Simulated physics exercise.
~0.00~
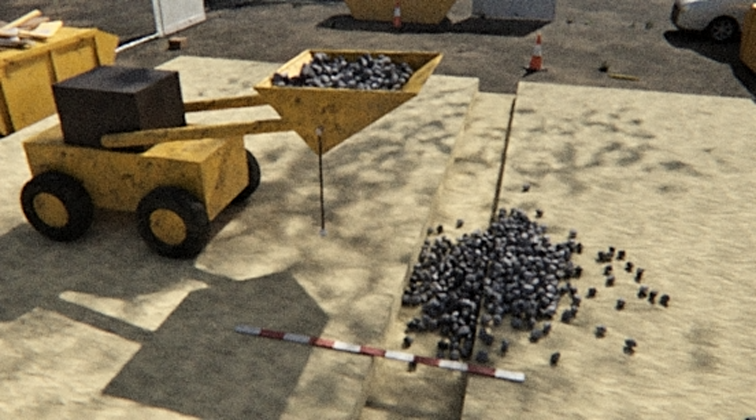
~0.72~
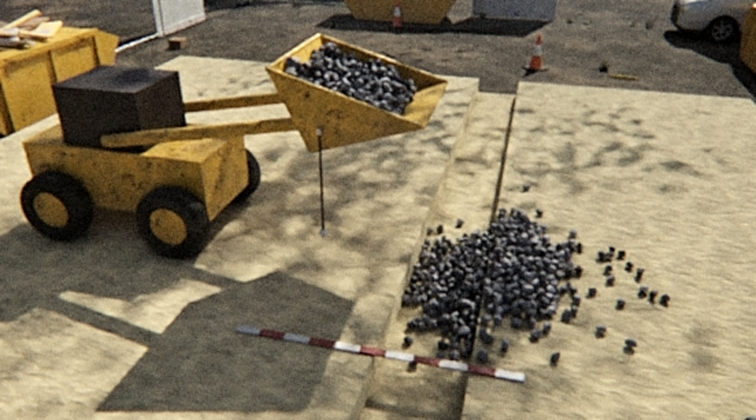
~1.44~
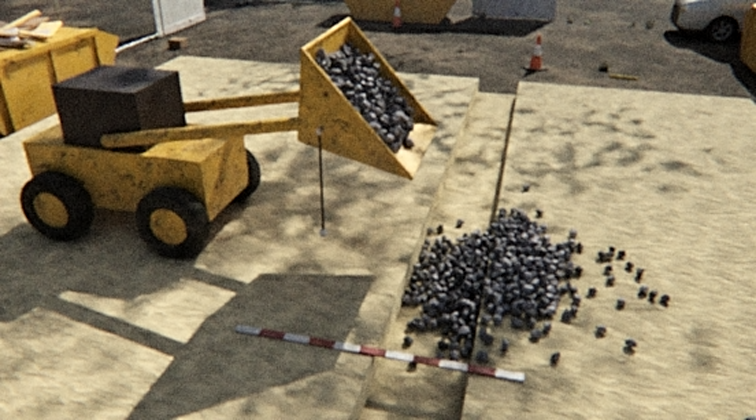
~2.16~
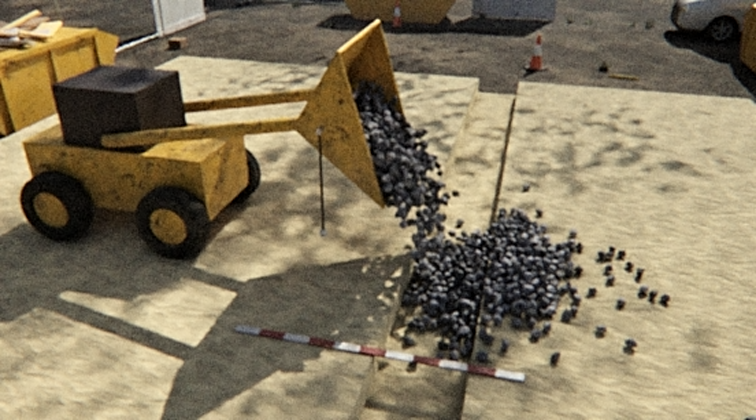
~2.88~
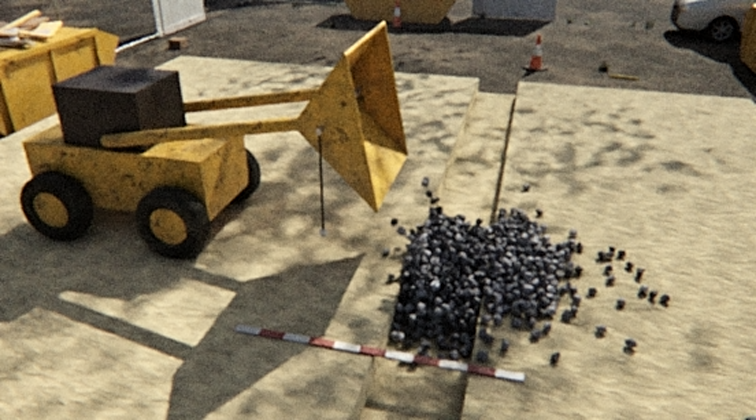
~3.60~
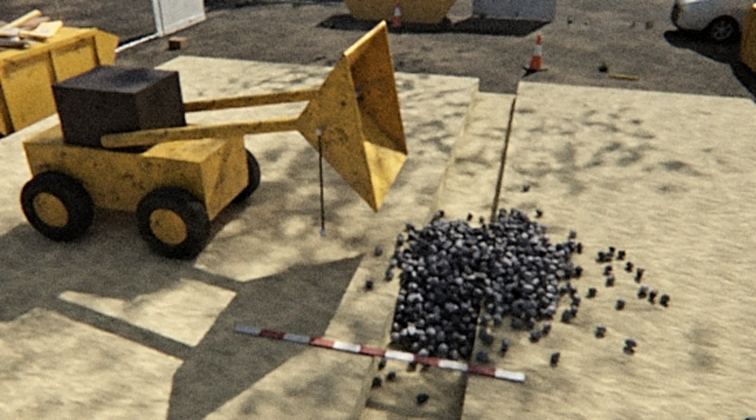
A sunlit work yard with pale, shadow-dappled ground is seen from above at an angle, with orange cones and a white vehicle at the back. At left stands a yellow loader with a dark block on top, its raised bucket full of dark grey stones, while a similar heap lies loose across a narrow trench beside a red and white striped rod. The loader stays put as its bucket tips forward to the right, steeper and steeper. The stones slide out and pour onto the near side of the heap. The emptied bucket stays tilted, and the enlarged pile settles, mostly in the trench.
